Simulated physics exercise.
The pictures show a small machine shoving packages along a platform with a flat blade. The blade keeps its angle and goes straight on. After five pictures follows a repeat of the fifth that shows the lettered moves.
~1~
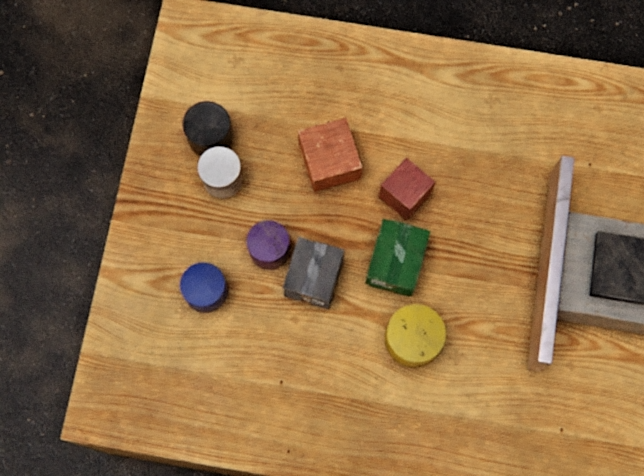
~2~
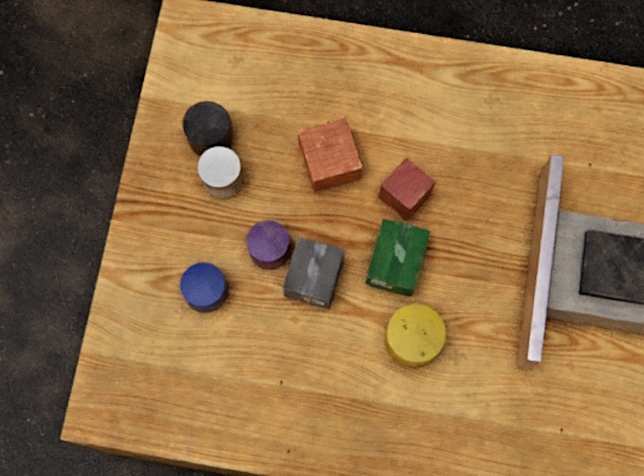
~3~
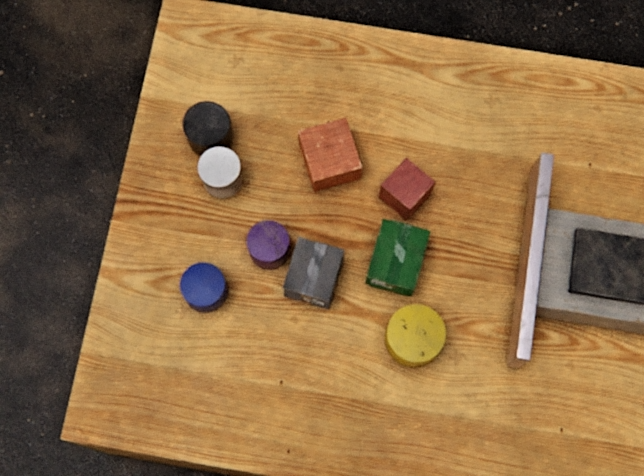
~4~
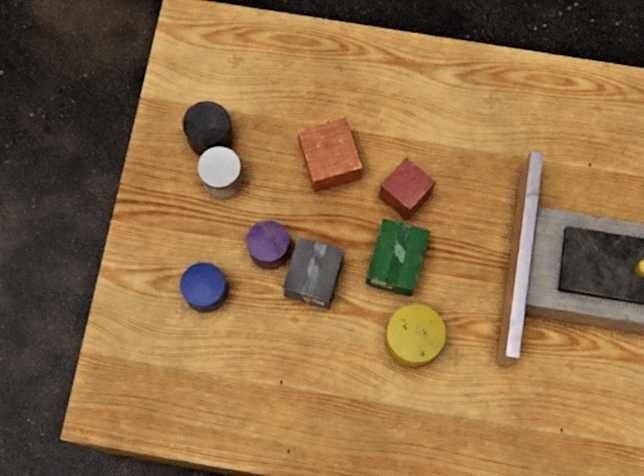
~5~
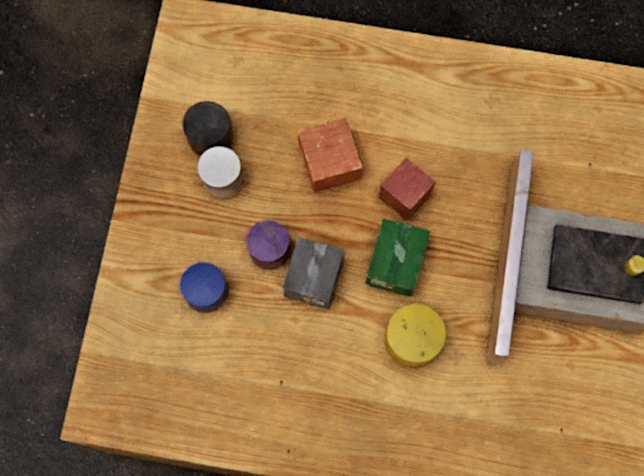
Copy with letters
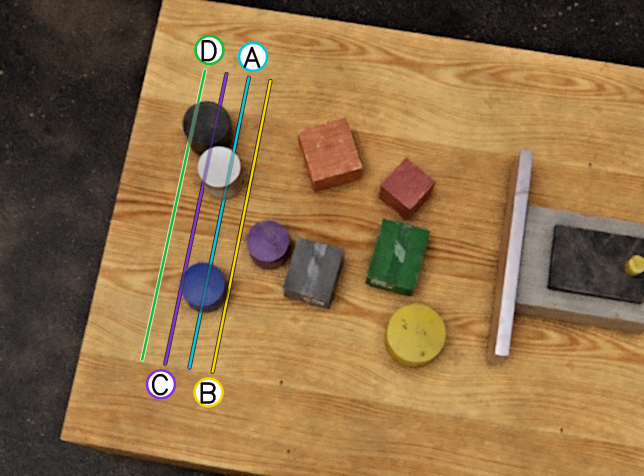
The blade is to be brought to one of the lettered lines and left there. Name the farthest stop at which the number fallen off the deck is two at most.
At C, and not beyond.
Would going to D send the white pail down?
Yes.
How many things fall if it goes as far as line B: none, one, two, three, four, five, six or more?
The count is none.
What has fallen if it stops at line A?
It is the purple canister.
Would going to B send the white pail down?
No.
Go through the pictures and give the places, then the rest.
The first frame shows white pail (221, 174); red crate (406, 190); green box (398, 258).
The second frame shows robot (623, 268); blue canister (204, 288).
The third frame shows robot (613, 266); yellow canister (415, 336).
The fourth frame shows robot (602, 264); purple canister (268, 245).
The fifth frame shows robot (591, 262); white pail (221, 174); red crate (406, 190); green box (398, 258).
On the marked copy, A at (220, 217); B at (243, 221); C at (197, 213); D at (175, 209).
Taking C. A third of the way, robot (473, 243); yellow canister (346, 325); red crate (374, 192).
Two thirds of the way, robot (359, 224); purple canister (159, 228); blue canister (153, 291).
When it is over, robot (271, 210); purple canister over the edge; black pail (134, 118); one fallen.
As for the rest, A is within the limit but short; B is within the limit but short; D drops five.
